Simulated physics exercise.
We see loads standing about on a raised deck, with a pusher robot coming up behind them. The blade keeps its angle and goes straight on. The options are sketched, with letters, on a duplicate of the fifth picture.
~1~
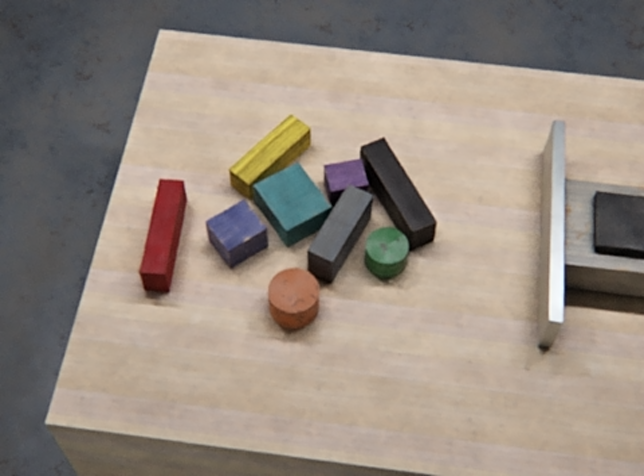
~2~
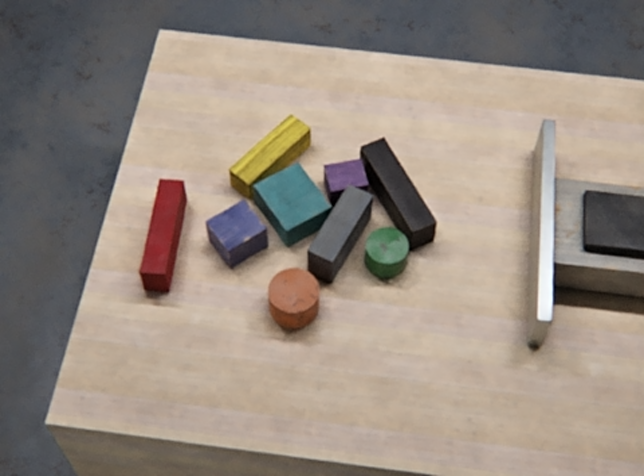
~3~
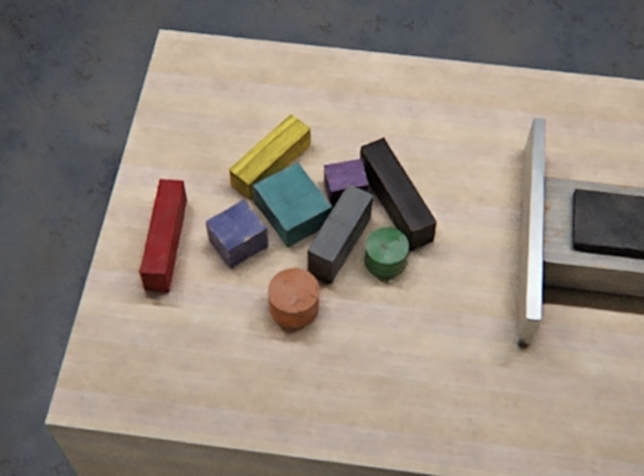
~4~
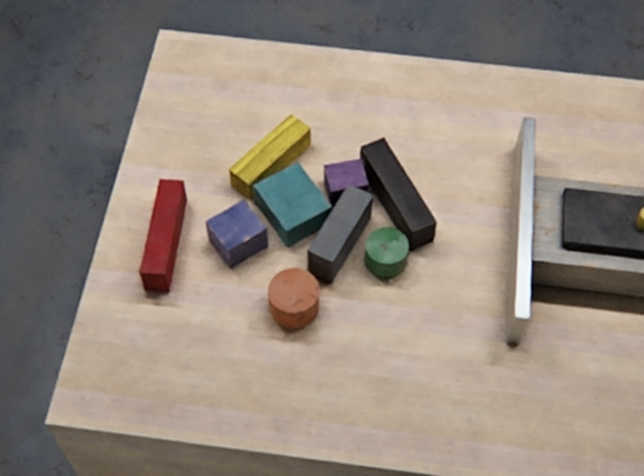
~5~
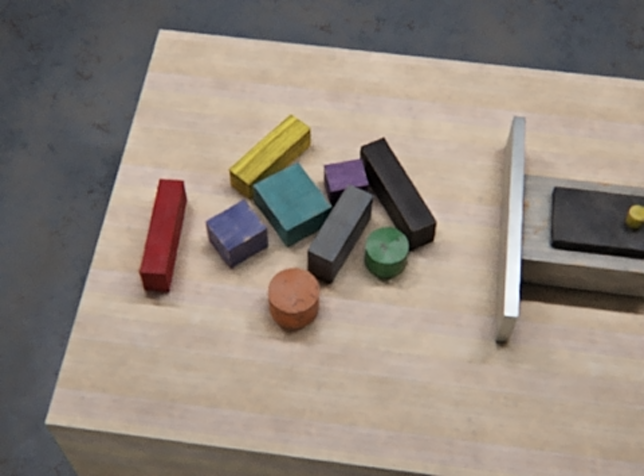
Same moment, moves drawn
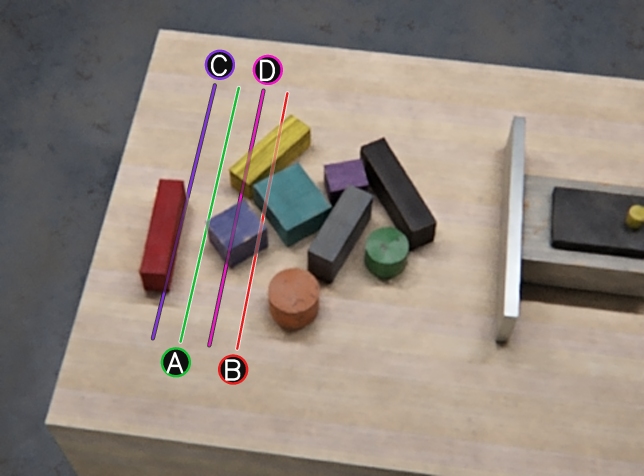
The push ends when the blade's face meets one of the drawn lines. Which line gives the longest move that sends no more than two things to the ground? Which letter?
It can go as far as A.
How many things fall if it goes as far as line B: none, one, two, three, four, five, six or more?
The count is none.
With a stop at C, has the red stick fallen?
Yes.
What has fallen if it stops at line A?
The red stick.
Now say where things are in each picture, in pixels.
Green canister (386, 253); grey stick (340, 234); red stick (164, 235), in the first frame.
Robot (625, 223); yellow stick (271, 157), in the second frame.
Robot (614, 221); orange canister (294, 299), in the third frame.
Robot (603, 220); blue crate (237, 233), in the fourth frame.
Robot (593, 219); green canister (386, 253); grey stick (340, 234); red stick (164, 235), in the fifth frame.
On the marked copy, A at (212, 205); B at (264, 211); C at (186, 202); D at (238, 208).
Taking A. A third of the way, robot (481, 206); black bar (379, 185); green canister (371, 255).
Two thirds of the way, robot (372, 194); red stick (155, 234); turquoise crate (203, 182).
When it is over, robot (287, 184); red stick over the edge; turquoise crate (124, 173); one fallen.
As for the rest, B is within the limit but short; C drops three; D is within the limit but short.
